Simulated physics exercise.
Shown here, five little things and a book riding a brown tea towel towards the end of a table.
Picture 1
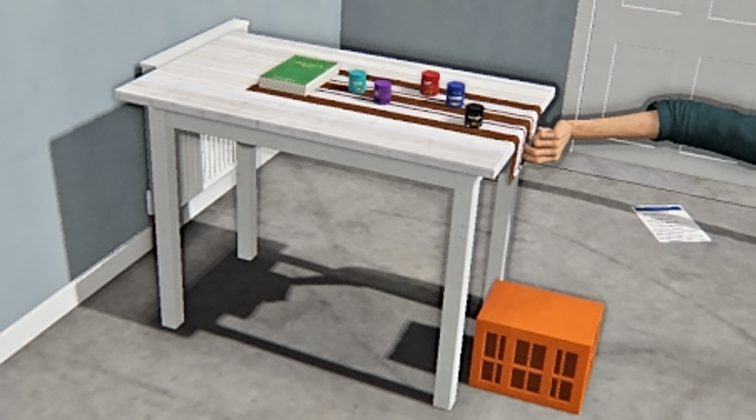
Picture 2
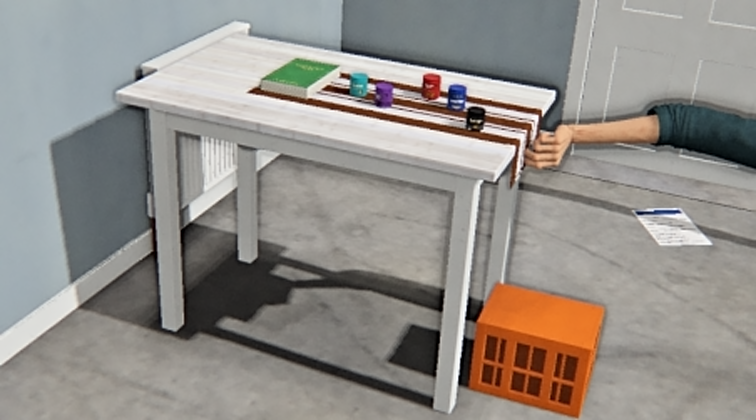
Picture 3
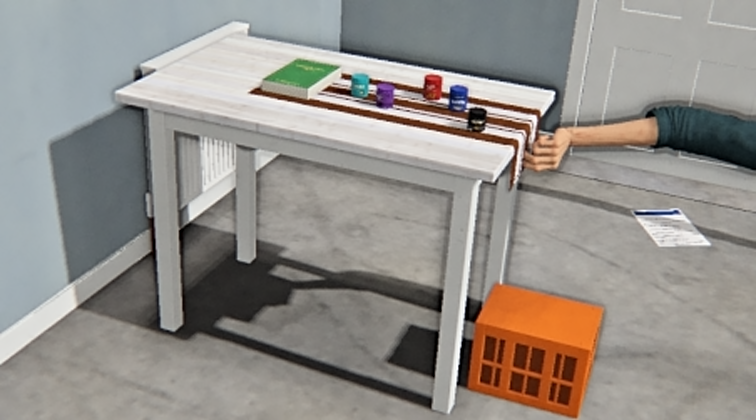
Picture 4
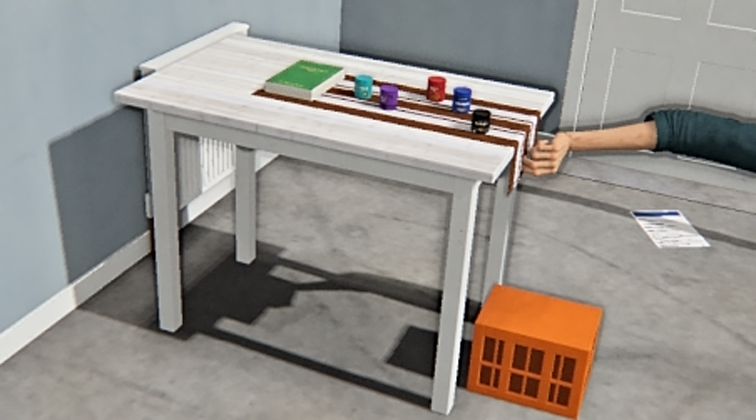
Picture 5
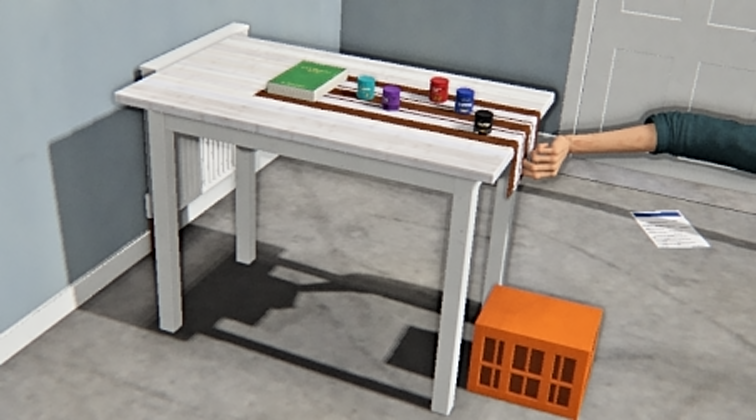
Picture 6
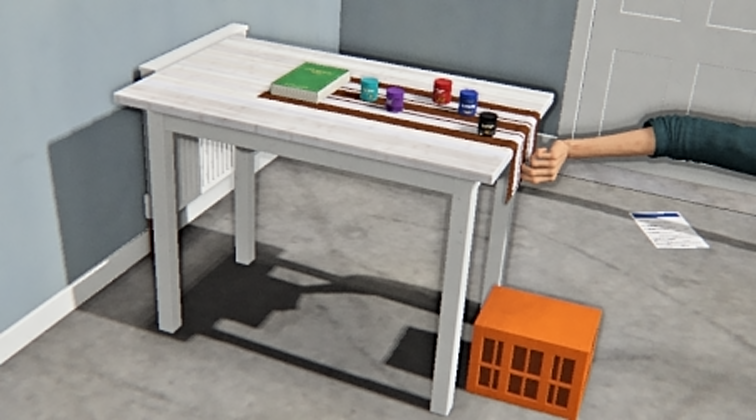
The video shows a hand at the right end of a white table slowly pulling a striped brown cloth, carrying a green book and five small coloured pots slightly rightward, above an orange crate on the floor.
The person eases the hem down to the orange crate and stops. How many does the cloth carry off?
The count of fallen things is four.
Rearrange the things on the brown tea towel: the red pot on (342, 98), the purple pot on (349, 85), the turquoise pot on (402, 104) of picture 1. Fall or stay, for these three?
The red pot does not fall; the purple pot remains up; the turquoise pot falls.
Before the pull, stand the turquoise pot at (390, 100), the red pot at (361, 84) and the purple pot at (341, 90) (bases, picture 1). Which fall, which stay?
The turquoise pot tumbles off; the red pot survives; the purple pot survives.
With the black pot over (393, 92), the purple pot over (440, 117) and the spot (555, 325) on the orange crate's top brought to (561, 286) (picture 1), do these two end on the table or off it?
The black pot survives, the purple pot goes over.
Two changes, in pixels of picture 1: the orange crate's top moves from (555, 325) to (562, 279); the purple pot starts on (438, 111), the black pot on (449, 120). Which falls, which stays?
The purple pot comes down, the black pot drops off.
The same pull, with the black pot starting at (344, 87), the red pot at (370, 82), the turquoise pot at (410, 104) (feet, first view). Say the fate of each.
The black pot holds on; the red pot remains up; the turquoise pot falls.
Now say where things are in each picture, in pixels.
The first frame shows hem (508, 184); black pot (475, 106); blue pot (456, 84); red pot (431, 73); purple pot (383, 83); turquoise pot (358, 72); top of the crate (555, 325).
The second frame shows hem (510, 188); black pot (477, 109).
The third frame shows hem (509, 191); blue pot (459, 88).
The fourth frame shows hem (507, 196); red pot (437, 79); top of the crate (553, 330).
The fifth frame shows hem (507, 199); purple pot (392, 89).
The sixth frame shows hem (505, 204); black pot (489, 115); blue pot (469, 92); red pot (443, 81); purple pot (396, 90); turquoise pot (370, 80).
Early on, hem near (512, 263); black pot and blue pot gone.
Midway, hem on the crate; black pot, blue pot, red pot and purple pot gone.
Finally, hem on the crate; black pot, blue pot, red pot and purple pot gone. It carries off four.
